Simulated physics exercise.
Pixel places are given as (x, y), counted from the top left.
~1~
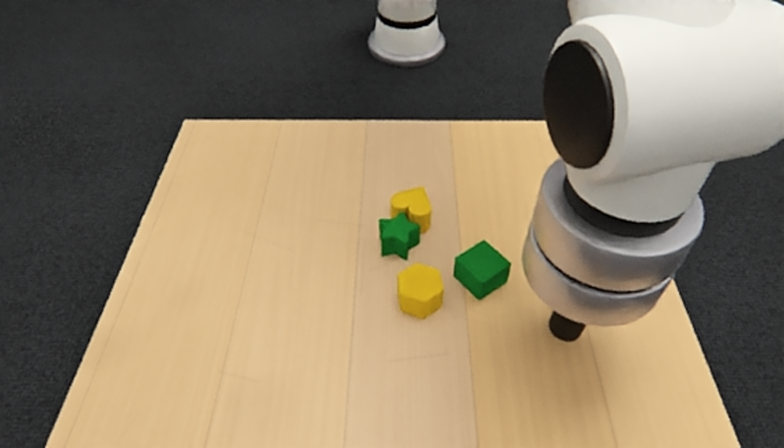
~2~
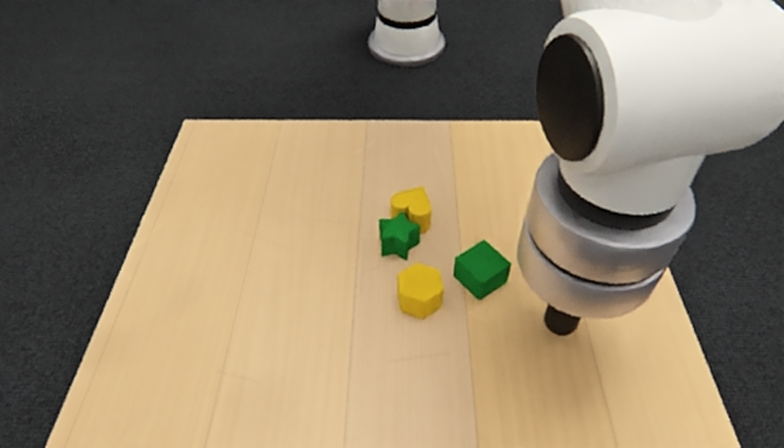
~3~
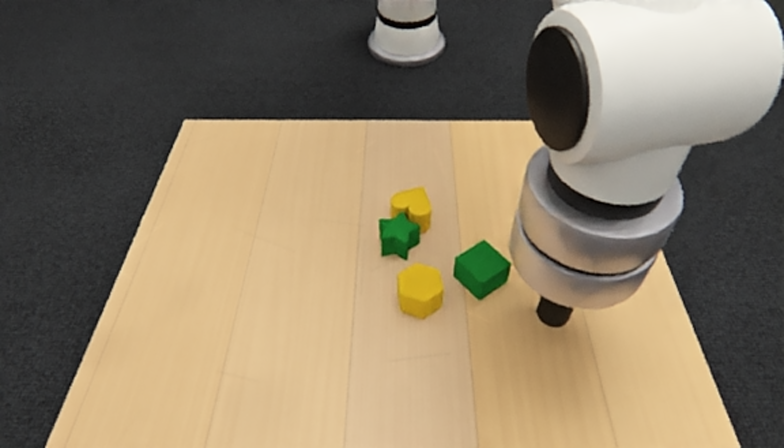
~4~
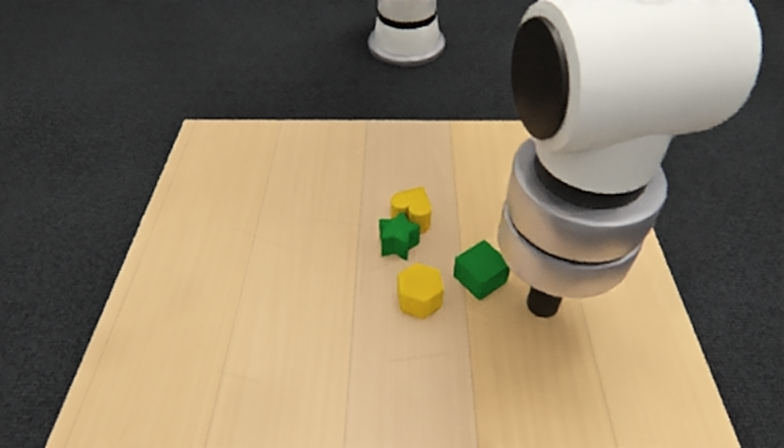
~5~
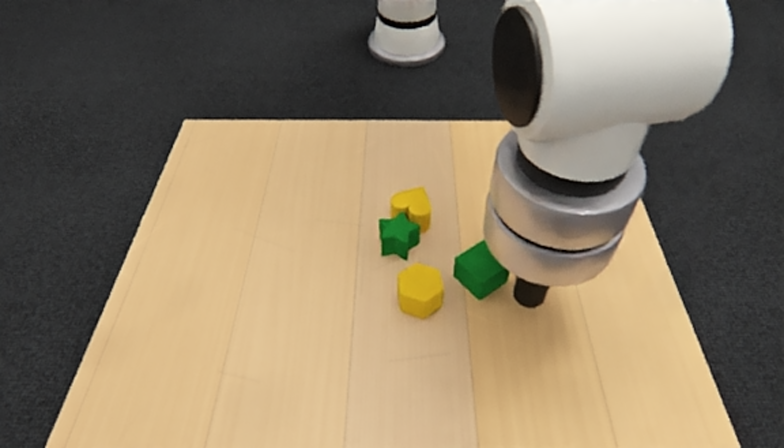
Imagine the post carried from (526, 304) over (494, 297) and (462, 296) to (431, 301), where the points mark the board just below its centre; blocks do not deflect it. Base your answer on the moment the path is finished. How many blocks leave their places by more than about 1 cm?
Moved: Exactly two.
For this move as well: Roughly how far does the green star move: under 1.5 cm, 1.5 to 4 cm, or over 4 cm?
It's set to move under 1.5 cm.
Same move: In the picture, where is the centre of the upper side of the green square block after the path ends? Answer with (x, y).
It is going to be at (460, 249).
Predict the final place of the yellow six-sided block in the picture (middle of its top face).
Final place: (394, 283).
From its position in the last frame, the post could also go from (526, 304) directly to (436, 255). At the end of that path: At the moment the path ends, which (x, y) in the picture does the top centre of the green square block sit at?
Its top face will be centred at roughly (405, 227).
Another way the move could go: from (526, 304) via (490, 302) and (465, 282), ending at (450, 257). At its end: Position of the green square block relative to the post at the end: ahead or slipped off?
My guess is it keeps its place ahead of the post.
What follows on the original path. Halfway along, post at (478, 287); green square block at (463, 251), turned 25° clockwise.
At the end, post at (431, 293); green star not moved; yellow six-sided block at (394, 283); green square block at (460, 249), turned 30° clockwise.
